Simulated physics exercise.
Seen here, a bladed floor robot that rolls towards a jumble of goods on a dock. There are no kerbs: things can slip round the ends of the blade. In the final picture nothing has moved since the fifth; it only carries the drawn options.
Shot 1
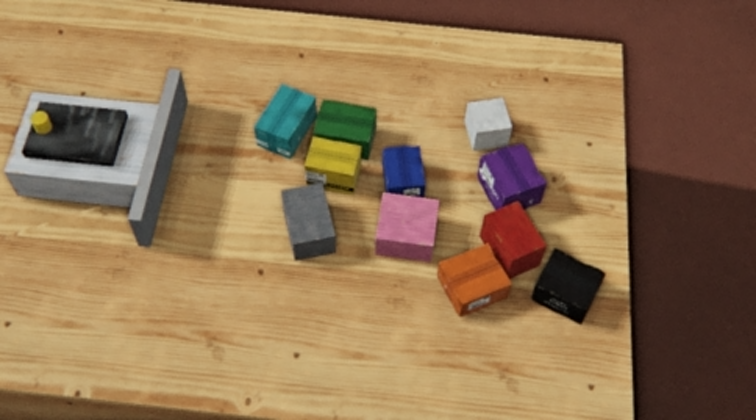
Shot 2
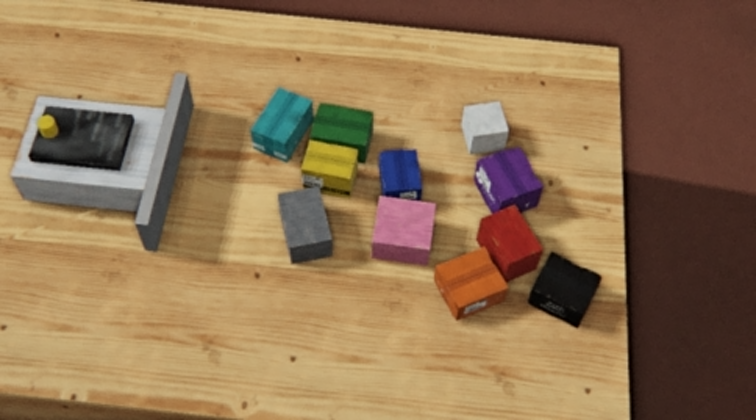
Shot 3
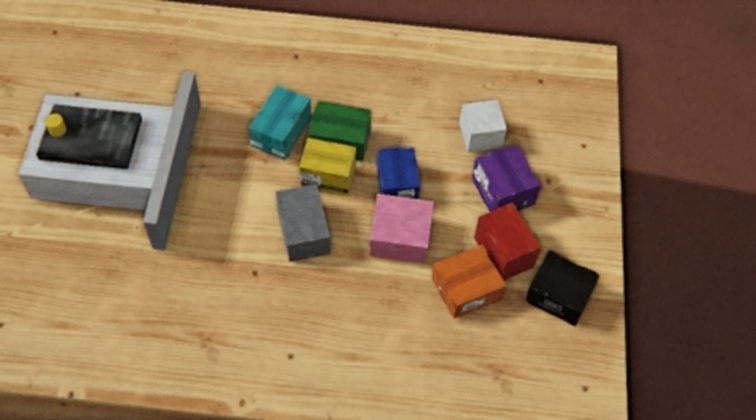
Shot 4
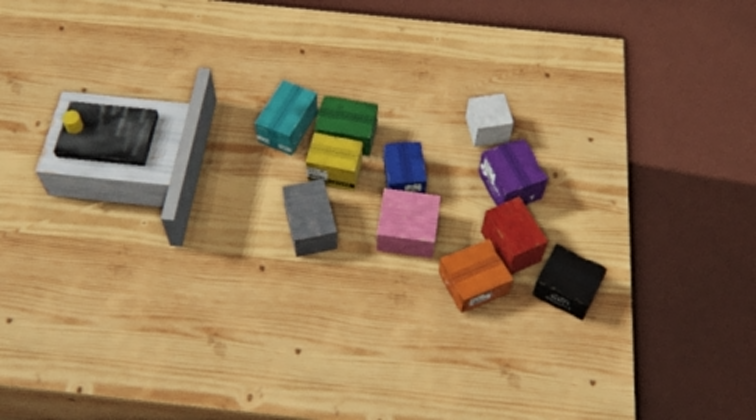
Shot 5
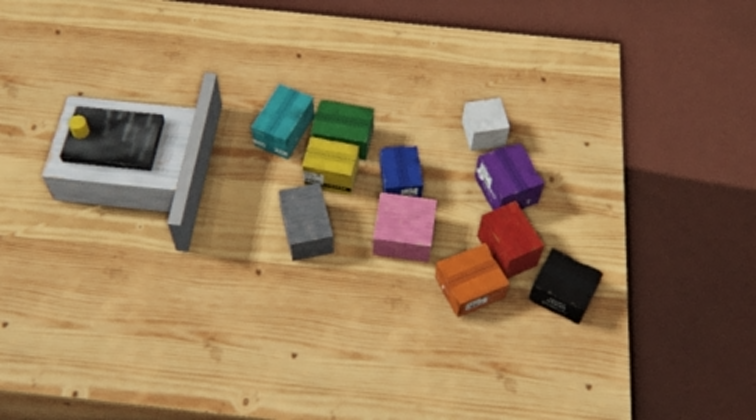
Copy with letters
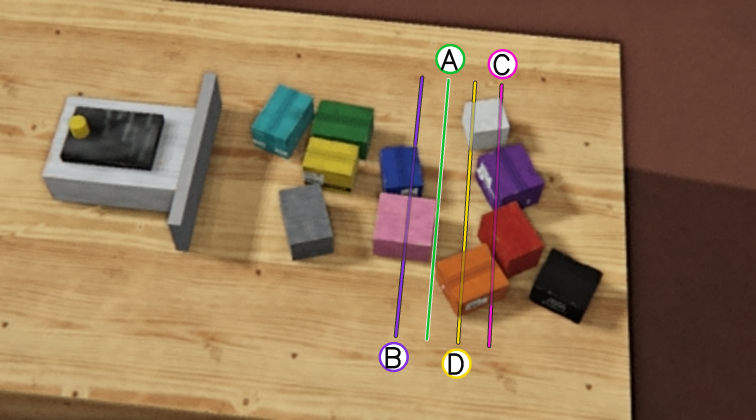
A grey machine with an upright blade across its front, a black top panel and a yellow knob sits at the left of a pale wooden surface, seen from high above. To its right lie scattered boxes: turquoise, green, yellow, grey, blue and pink nearer it, with white, purple, red, orange and black beyond. The machine creeps slowly rightward, the boxes keep their arrangement, and the camera shakes slightly.
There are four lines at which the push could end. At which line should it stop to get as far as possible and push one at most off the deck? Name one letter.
Stop at C.
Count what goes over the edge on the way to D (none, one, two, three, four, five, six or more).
The count is none.
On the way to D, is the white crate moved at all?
Yes.
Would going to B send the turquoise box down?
By then, no.
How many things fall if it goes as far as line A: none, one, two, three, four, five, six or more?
In all, none.
On the marked copy, A at (439, 199); B at (410, 196); C at (496, 205); D at (467, 202).
Taking C. A third of the way, robot (228, 149); turquoise box (338, 125); green box (385, 134).
Two thirds of the way, robot (336, 159); black box (571, 289); red crate (530, 242).
When it is over, robot (422, 168); red crate (617, 243); purple parcel (611, 196); none fallen.
As for the rest, A is within the limit but short; B is within the limit but short; D is within the limit but short.
